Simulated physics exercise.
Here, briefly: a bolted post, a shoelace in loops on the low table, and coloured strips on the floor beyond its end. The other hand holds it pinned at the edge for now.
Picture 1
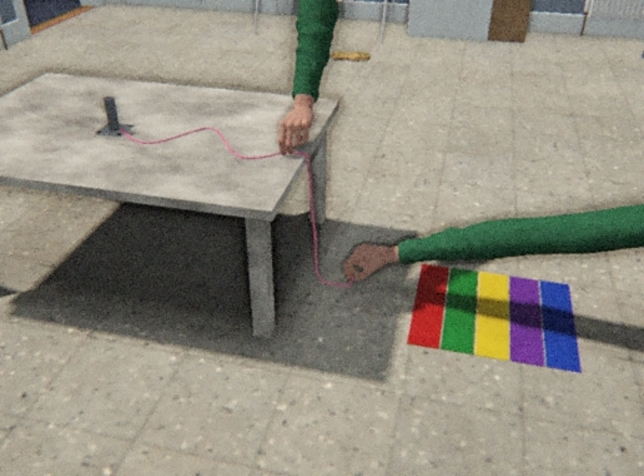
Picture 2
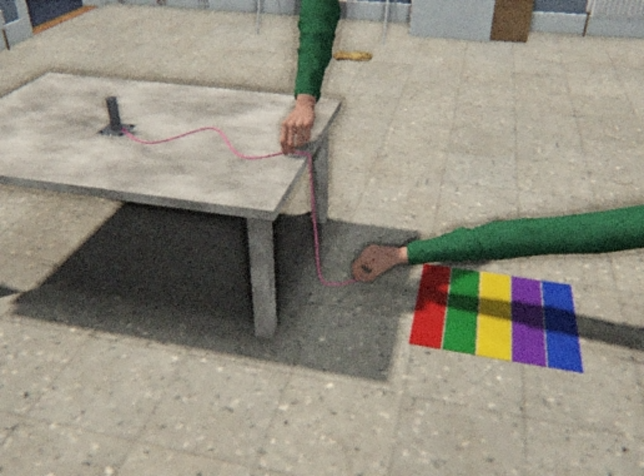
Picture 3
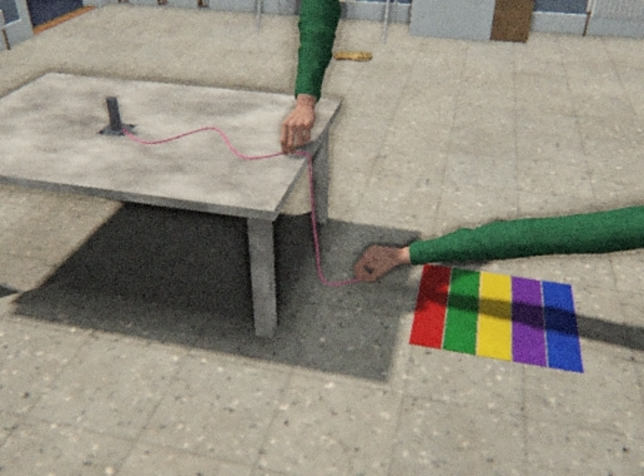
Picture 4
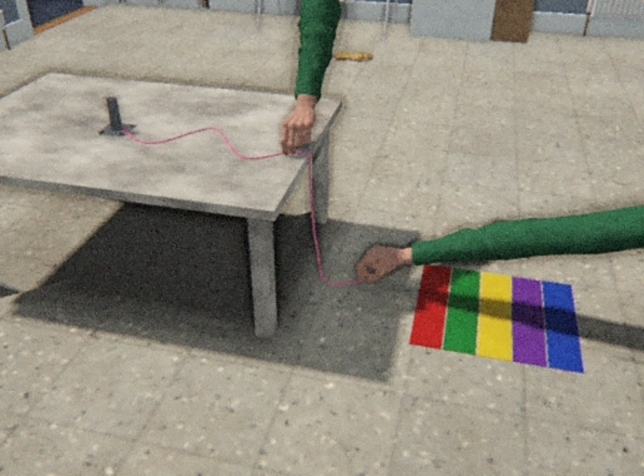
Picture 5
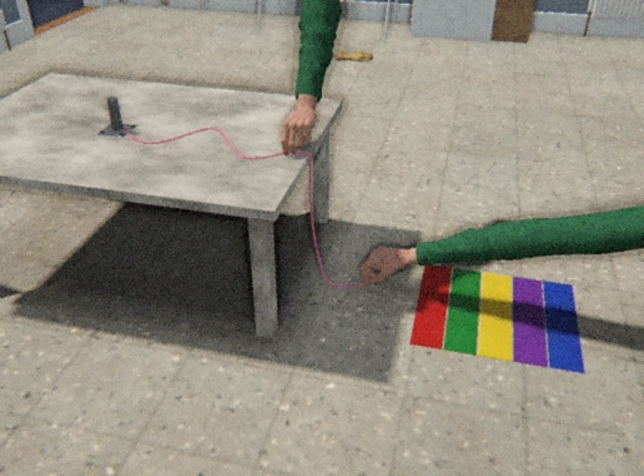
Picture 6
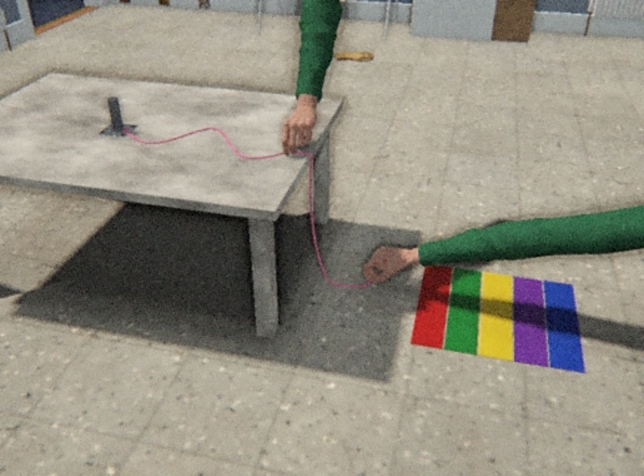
We see a pink cord lying across a low table, one hand pressing it at the edge while another, near coloured strips on the floor, draws its hanging end slightly to the right; little else moves.
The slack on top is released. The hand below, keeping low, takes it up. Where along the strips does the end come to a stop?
Above the purple strip.
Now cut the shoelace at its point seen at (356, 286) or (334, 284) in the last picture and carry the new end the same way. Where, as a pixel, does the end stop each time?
It would be at (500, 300) in the first case and at (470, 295) in the second.
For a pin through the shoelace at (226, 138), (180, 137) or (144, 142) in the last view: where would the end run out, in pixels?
Going try by try, I'd put it close to (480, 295), then (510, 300), and finally (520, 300).
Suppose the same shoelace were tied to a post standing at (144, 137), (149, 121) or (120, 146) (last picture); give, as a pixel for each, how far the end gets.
First (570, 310), then (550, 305), then (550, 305).
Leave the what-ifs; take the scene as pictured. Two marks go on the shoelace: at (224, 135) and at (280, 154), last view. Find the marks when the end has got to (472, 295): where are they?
First: (250, 146). Second: (320, 185).
Soon after, end near (472, 295); over green.
Then, end near (509, 300); over yellow.
At full stretch, end near (530, 303); over purple. It gets as far as the purple strip.
